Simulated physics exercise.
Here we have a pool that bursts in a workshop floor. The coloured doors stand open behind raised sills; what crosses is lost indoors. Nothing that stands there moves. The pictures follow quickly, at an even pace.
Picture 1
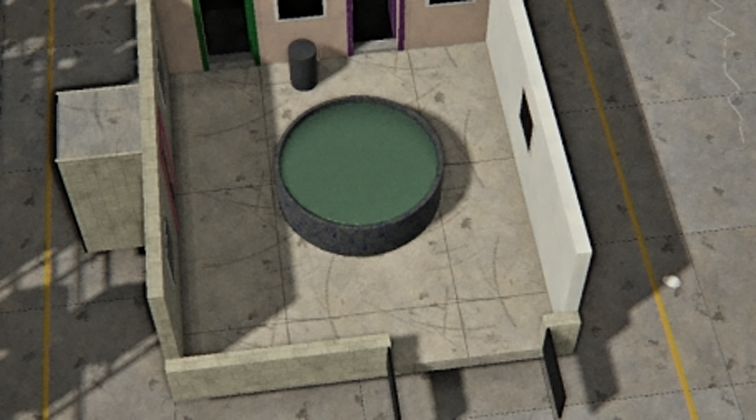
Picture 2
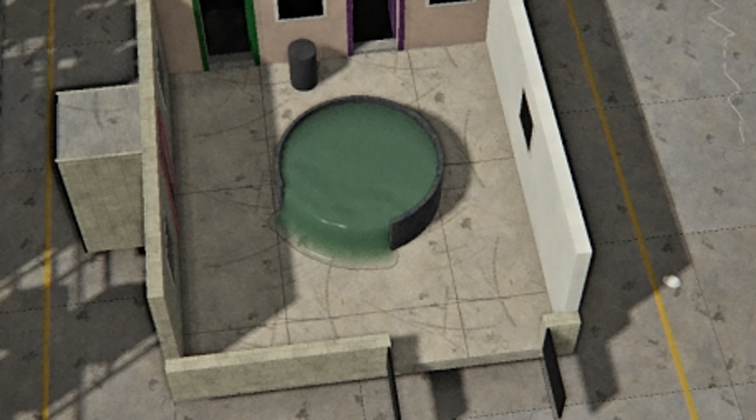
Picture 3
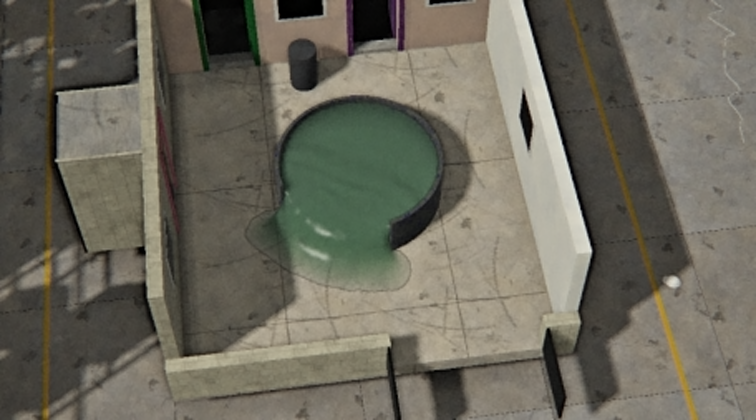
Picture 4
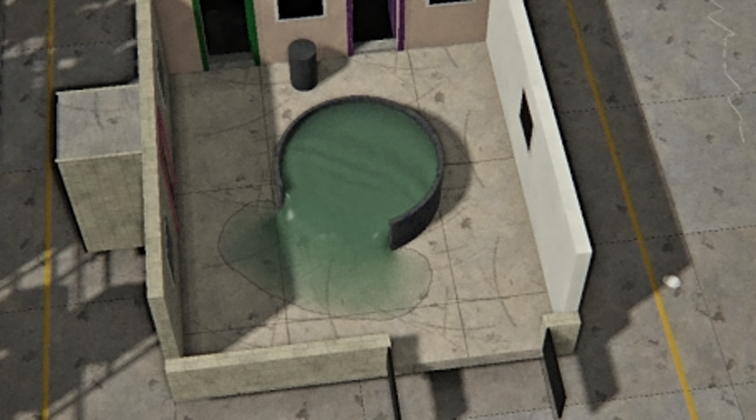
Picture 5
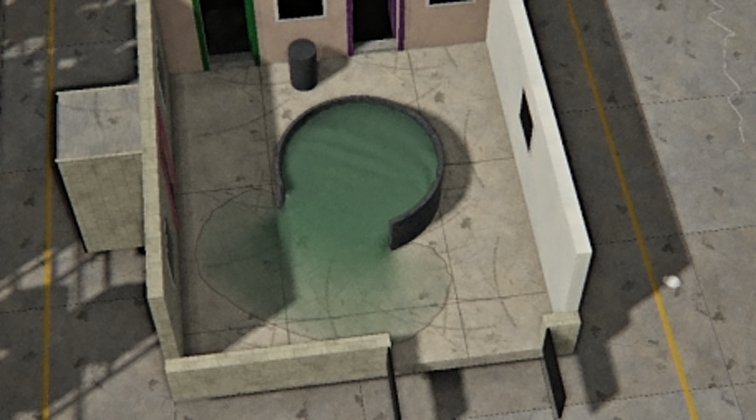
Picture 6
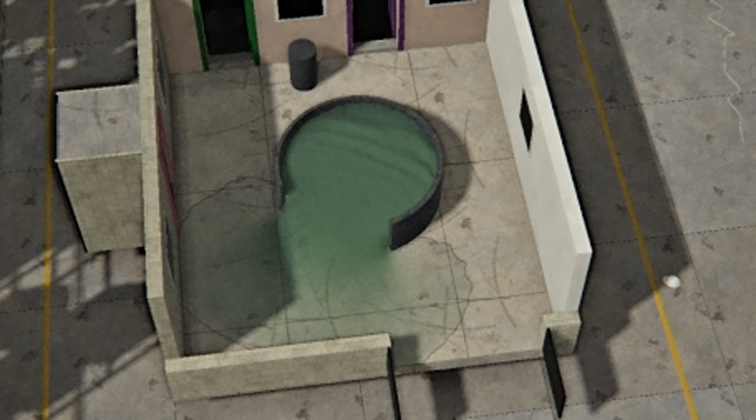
A round pool of green water bursts at its front and floods across the walled floor.
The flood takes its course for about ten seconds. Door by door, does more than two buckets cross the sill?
One by one: The green door floods; the purple door holds within the limit; the pink door holds within the limit.
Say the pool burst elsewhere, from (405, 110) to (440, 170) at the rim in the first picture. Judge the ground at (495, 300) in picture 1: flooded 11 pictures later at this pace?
There: Wet.
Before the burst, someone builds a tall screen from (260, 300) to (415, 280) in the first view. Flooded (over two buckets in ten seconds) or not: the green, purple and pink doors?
My reading: Green lets more in; purple goes over; pink takes more.
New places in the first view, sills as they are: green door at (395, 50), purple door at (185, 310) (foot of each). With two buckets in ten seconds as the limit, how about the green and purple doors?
My reading: The green one takes less; the purple one goes over.
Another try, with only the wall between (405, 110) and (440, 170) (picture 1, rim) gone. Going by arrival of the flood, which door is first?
I say the door marked purple.
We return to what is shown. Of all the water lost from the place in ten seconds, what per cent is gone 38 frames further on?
About 65 per cent.
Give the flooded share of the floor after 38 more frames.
About 85 per cent.
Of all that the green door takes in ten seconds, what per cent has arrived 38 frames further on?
About 65 per cent.
A moment on, water covers 35 % of the floor; the green door not reached, the purple door not reached, the pink door wet at the sill, nothing in.
Next, water covers 35 % of the floor; the green door not reached, the purple door not reached, the pink door wet at the sill, nothing in.
Then, water covers 50 % of the floor; the green door not reached, the purple door not reached, the pink door wet at the sill, nothing in.
Later, water covers 85 % of the floor; the green door far over two buckets in, the purple door wet at the sill, nothing in, the pink door wet at the sill, nothing in.
In the end, water covers 100 % of the floor; the green door far over two buckets in, the purple door under two buckets in, the pink door under two buckets in.
